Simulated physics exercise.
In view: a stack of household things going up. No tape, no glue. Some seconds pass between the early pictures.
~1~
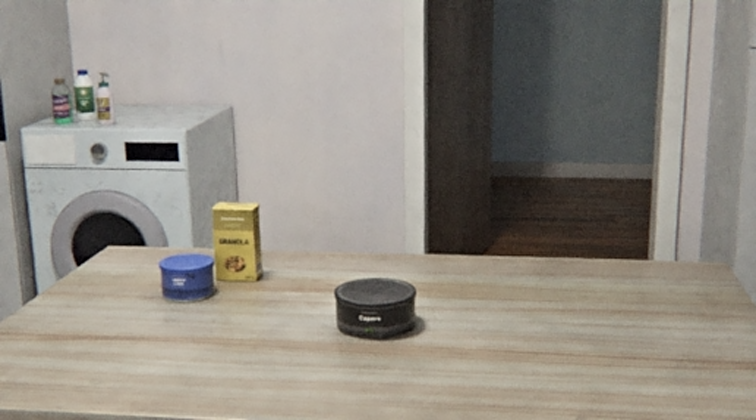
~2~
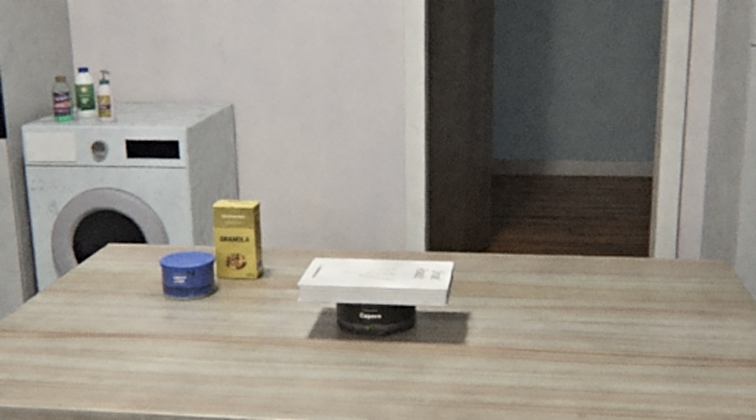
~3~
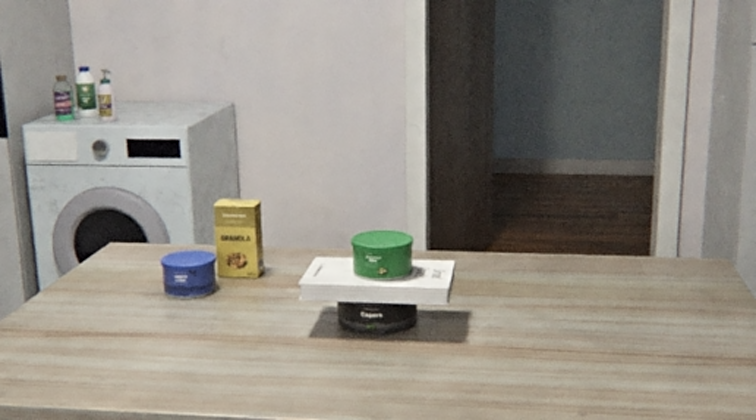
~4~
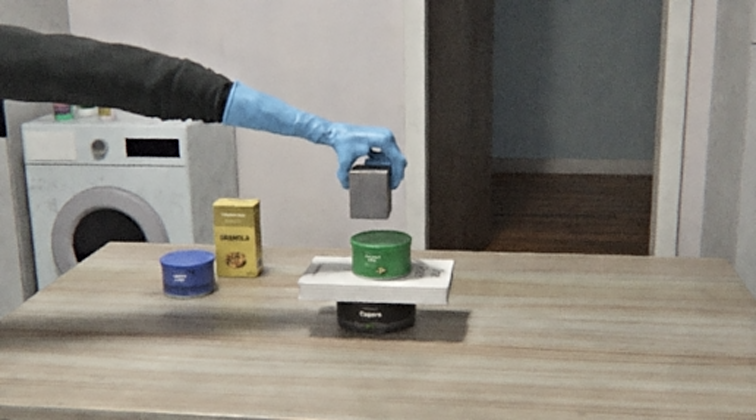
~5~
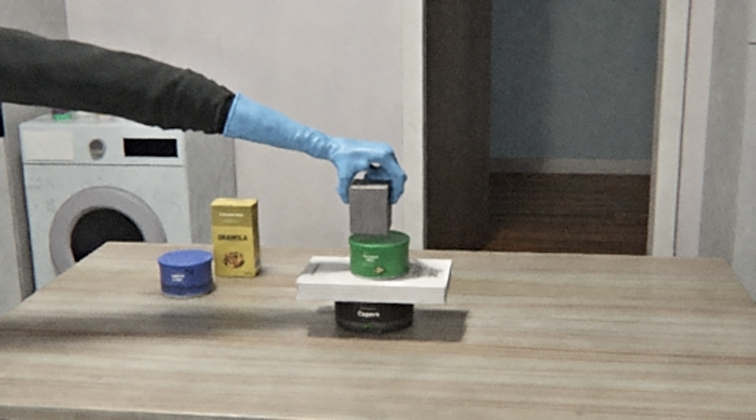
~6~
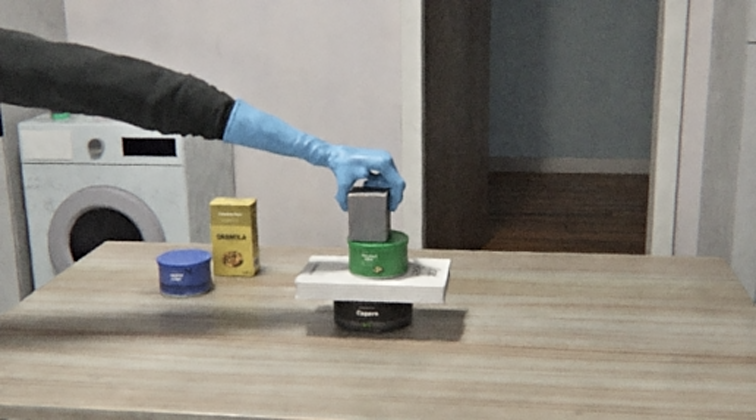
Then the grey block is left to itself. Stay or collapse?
In the end the pile stays up.
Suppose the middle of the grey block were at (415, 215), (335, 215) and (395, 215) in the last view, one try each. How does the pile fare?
In the first case it gives way; in the second case it gives way; in the third case it holds.
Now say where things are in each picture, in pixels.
In the first frame, the last thing is not in view yet; yellow carton (238, 242).
In the second frame, the last thing is not in view yet.
In the third frame, the last thing is not in view yet; black tub (377, 304).
The fourth frame shows on its way; grey block (371, 192); blue tub (188, 274).
The fifth frame shows on its way; grey block (371, 206); white book (376, 279).
The sixth frame shows in place under the hand; grey block (370, 214); yellow carton (235, 237).
Then, 0.20 s later than the last frame, all is still.
Then, 0.40 s later than the last frame, grey block resting near (370, 214).
When it is over, all 6 as before. End places, in pixels of the last picture, grey block near (370, 214). The pile holds.
